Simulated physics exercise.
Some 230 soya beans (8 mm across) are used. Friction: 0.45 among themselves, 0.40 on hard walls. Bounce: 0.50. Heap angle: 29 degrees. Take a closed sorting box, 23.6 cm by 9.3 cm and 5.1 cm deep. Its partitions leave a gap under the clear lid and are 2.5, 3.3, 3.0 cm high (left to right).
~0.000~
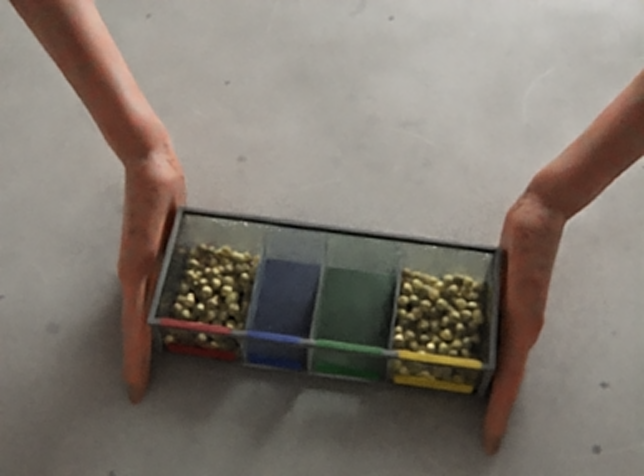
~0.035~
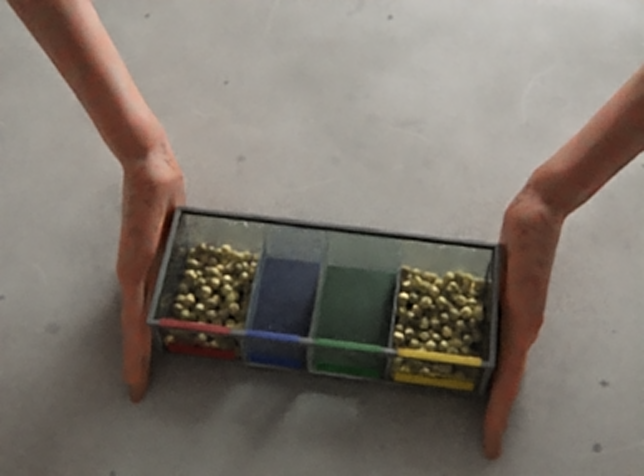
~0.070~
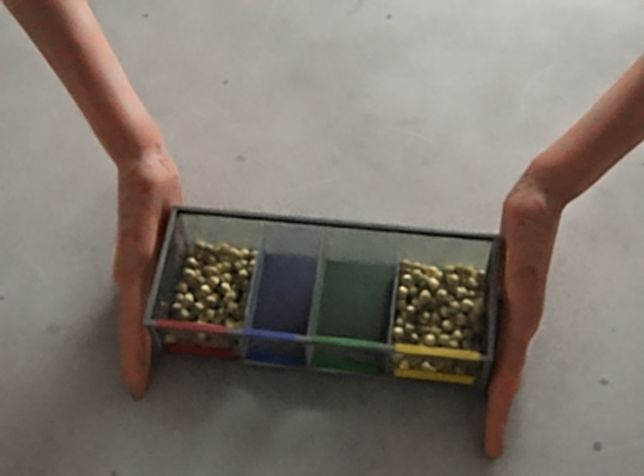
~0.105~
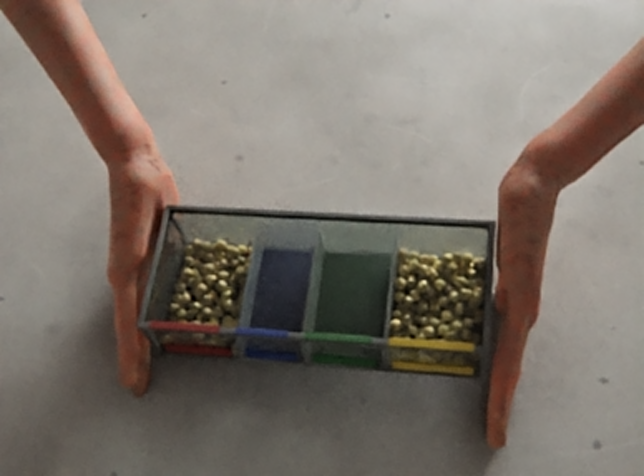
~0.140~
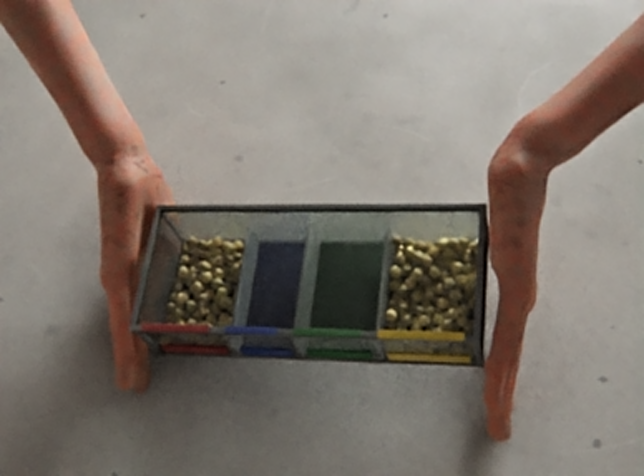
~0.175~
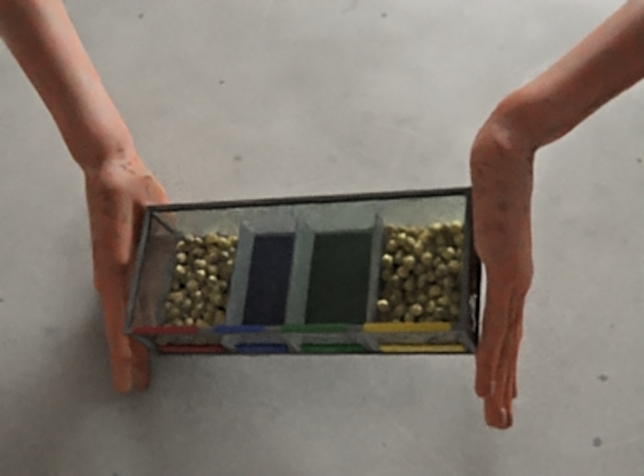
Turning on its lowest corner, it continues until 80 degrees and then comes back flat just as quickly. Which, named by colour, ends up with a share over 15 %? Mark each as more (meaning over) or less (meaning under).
Red compartment - more; blue compartment - less; green compartment - more; yellow compartment - more.
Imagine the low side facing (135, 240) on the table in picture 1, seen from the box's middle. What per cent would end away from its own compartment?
I'd estimate about 40 %.
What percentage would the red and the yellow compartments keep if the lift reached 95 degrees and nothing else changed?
Then red would get 60 per cent and yellow 15 per cent.
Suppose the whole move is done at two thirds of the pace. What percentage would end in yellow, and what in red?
Yellow = 25 %; red = 50 %.
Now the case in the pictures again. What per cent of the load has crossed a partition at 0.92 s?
Share: Approx. 35 %.
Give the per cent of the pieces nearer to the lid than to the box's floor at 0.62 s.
Roughly 40 per cent.
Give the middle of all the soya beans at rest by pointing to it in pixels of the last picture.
Roughly pixel (236, 327).
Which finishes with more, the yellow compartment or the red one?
The larger amount is in the red one.
Then, at 0.62 s, tilt 79 degrees; red 45 %, green 15 %, yellow 40 %.
Then, at 0.92 s, tilt 33 degrees; red 50 %, blue 5 %, green 20 %, yellow 20 %.
After 1.32 s, tilt 0 degrees; red 50 %, blue 5 %, green 25 %, yellow 20 %.
At rest (1.6 s), red 50 %, blue 5 %, green 25 %, yellow 20 %.
